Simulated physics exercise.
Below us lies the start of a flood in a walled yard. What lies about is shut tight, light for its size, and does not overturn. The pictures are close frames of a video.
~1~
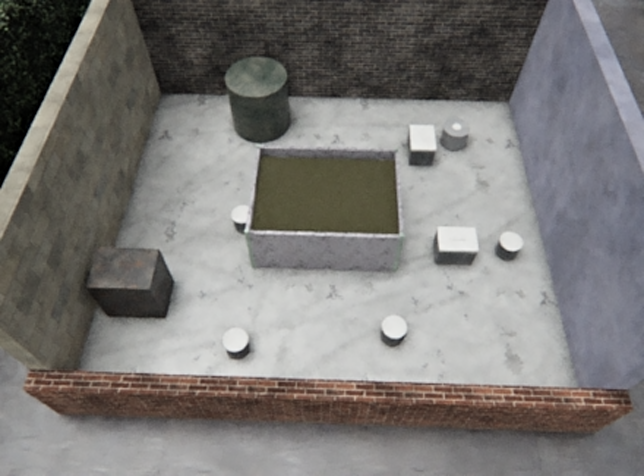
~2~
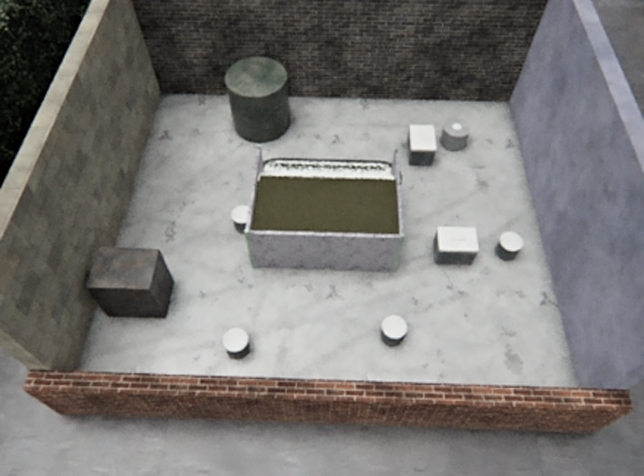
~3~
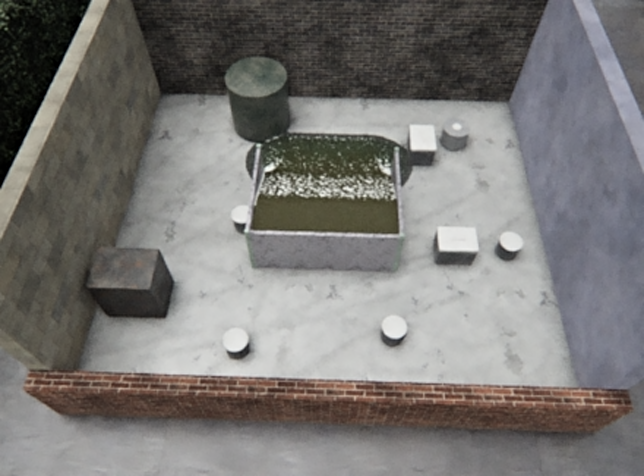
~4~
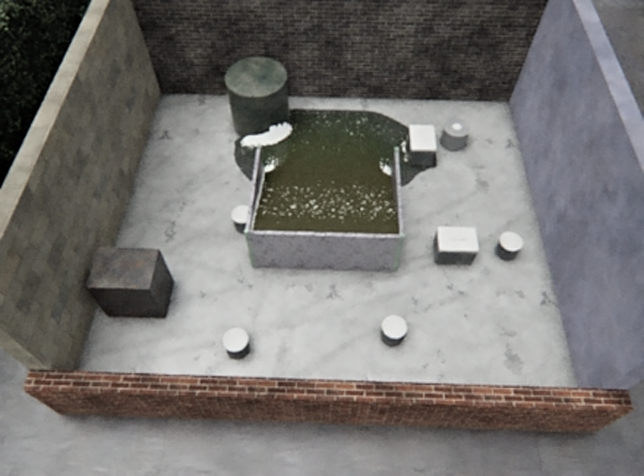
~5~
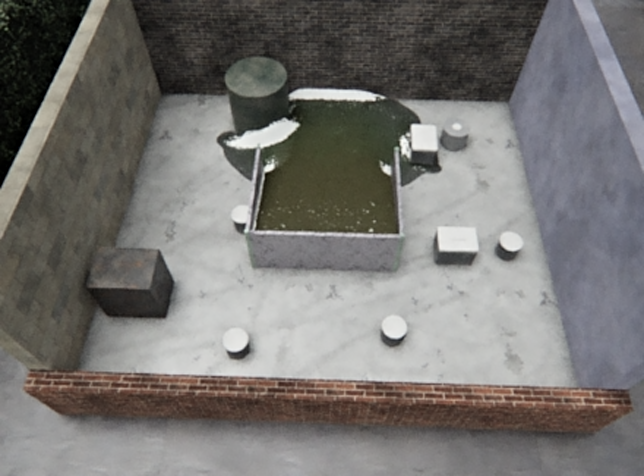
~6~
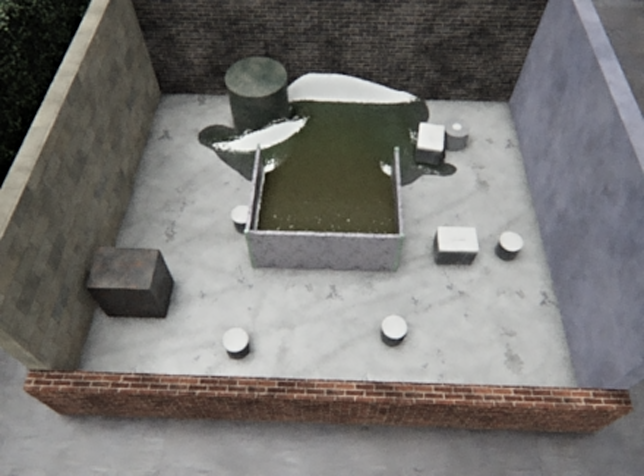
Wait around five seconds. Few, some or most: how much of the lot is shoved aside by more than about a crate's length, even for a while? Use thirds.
That comes to one to two thirds.
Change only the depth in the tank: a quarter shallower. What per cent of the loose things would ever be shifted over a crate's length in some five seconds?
Close to 60 %.
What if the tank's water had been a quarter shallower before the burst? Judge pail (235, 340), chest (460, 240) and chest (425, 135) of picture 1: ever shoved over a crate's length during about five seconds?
As listed: Short of that, yes, yes.
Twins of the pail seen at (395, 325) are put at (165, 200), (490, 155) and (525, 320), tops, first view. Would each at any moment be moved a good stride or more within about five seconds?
In turn: Shifted that much, shifted that much, moved that far.
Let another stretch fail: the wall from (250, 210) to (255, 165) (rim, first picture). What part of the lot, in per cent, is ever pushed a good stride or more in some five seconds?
I make it 30 per cent.
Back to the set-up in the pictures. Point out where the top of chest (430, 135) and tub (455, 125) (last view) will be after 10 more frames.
Around (462, 143) and (494, 144).
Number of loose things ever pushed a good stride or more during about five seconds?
4 of them.
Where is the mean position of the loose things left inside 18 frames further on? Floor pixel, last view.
Near (399, 282).
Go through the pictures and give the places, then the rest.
In the first frame, a chest at (423, 137), on the bottom; a pail at (511, 241) rests on the ground; 0 of 7 have shifted.
In the second frame, a chest at (423, 137), on the bottom; a pail at (511, 241) rests on the ground; 0 of 7 have shifted.
In the third frame, a chest at (423, 137) rests on the ground; a pail at (511, 241) rests on the ground; 0 of 7 have shifted.
In the fourth frame, a chest at (423, 137) rests on the ground; a pail at (511, 241) rests on the ground; 0 of 7 have shifted.
In the fifth frame, a chest at (424, 137) rests on the ground; a pail at (511, 241), on the bottom; 0 of 7 have shifted.
In the sixth frame, a chest at (431, 136), on the bottom, close to its start; a pail at (511, 241), on the bottom; 1 of 7 have shifted.
A moment on, 0 of 7 are well off their spots; 0 afloat.
Next, 2 of 7 are well off their spots; 0 afloat.
Later, 3 of 7 are well off their spots; 2 afloat.
In the end, 4 of 7 are well off their spots, and 4 have been at some point; 3 afloat.
